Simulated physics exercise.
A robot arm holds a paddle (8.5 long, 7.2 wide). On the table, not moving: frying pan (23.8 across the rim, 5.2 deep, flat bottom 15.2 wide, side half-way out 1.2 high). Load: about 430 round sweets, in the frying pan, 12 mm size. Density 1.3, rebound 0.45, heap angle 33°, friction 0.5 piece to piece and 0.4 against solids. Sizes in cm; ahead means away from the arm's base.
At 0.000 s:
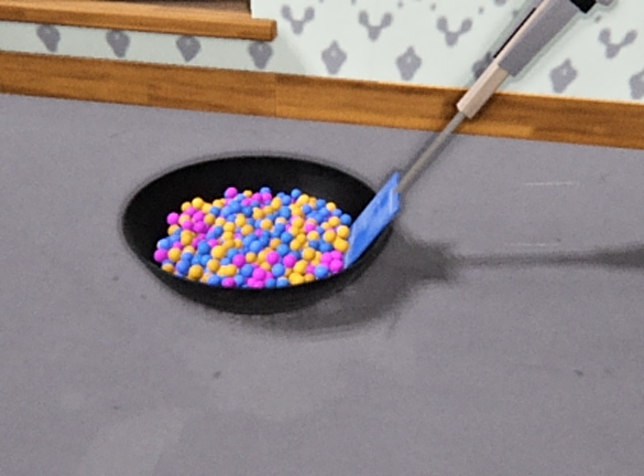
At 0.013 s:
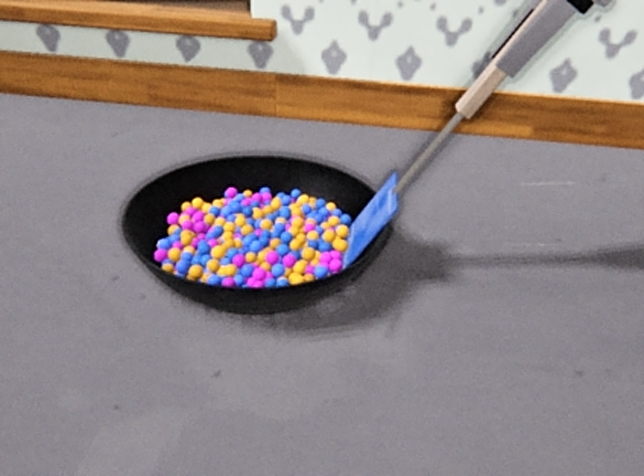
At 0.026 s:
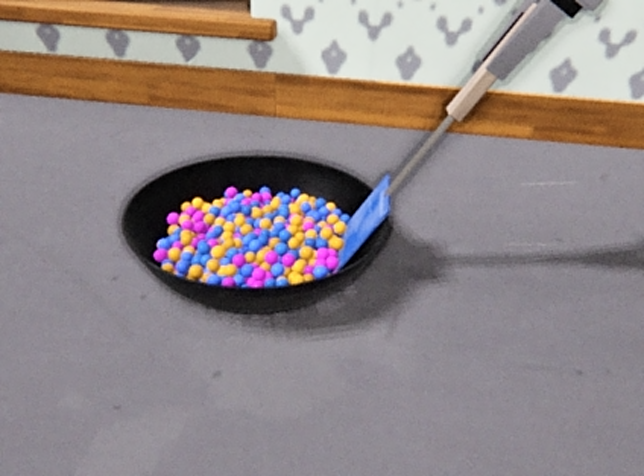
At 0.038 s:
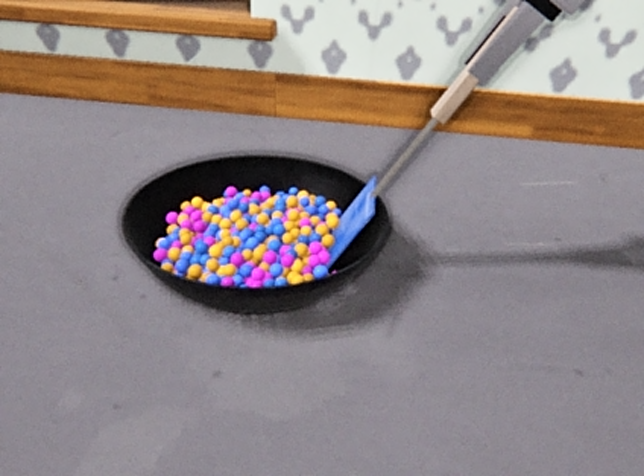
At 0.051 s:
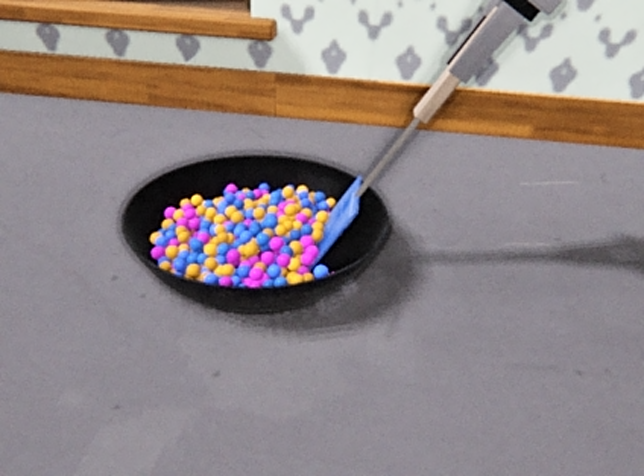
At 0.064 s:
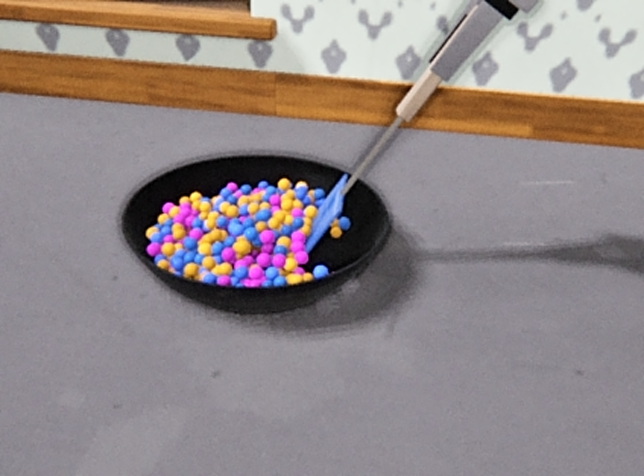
A robot arm slid a blue paddle leftward through a black frying pan on a grey table, pushing the pink, blue and orange sweets closer together while a few slipped around its edges.
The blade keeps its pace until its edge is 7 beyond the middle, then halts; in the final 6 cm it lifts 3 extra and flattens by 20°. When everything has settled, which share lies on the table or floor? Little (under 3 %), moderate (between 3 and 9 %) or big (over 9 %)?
On the table or floor the share is big, over 9 %.
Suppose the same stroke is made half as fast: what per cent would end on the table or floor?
In that case some 5 per cent.
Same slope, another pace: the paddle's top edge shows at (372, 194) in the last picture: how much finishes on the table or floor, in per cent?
Some 0 per cent.
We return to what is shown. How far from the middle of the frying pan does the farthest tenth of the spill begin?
Some 45 cm.
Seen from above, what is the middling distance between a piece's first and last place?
About 3 cm.
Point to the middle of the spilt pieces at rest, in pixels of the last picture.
Around (14, 227).
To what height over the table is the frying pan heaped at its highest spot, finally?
About 6.0 cm.
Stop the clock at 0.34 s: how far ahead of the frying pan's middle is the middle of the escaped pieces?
Roughly 18 cm.
By 0.10 s, sloping 60°, highest piece 7 above the table; 431 in the frying pan.
By 0.13 s, sloping 53°, highest piece 8 above the table; 431 in the frying pan.
By 0.34 s, sloping 40°, highest piece 11 above the table; 343 in the frying pan, 54 on the table or floor, 34 on the blade or in flight.
By 1.39 s, sloping 40°, highest piece 6 above the table; 341 in the frying pan, 90 on the table or floor.
Final count, 341 in the frying pan, 90 on the table or floor. That is 21 % on the table or floor.
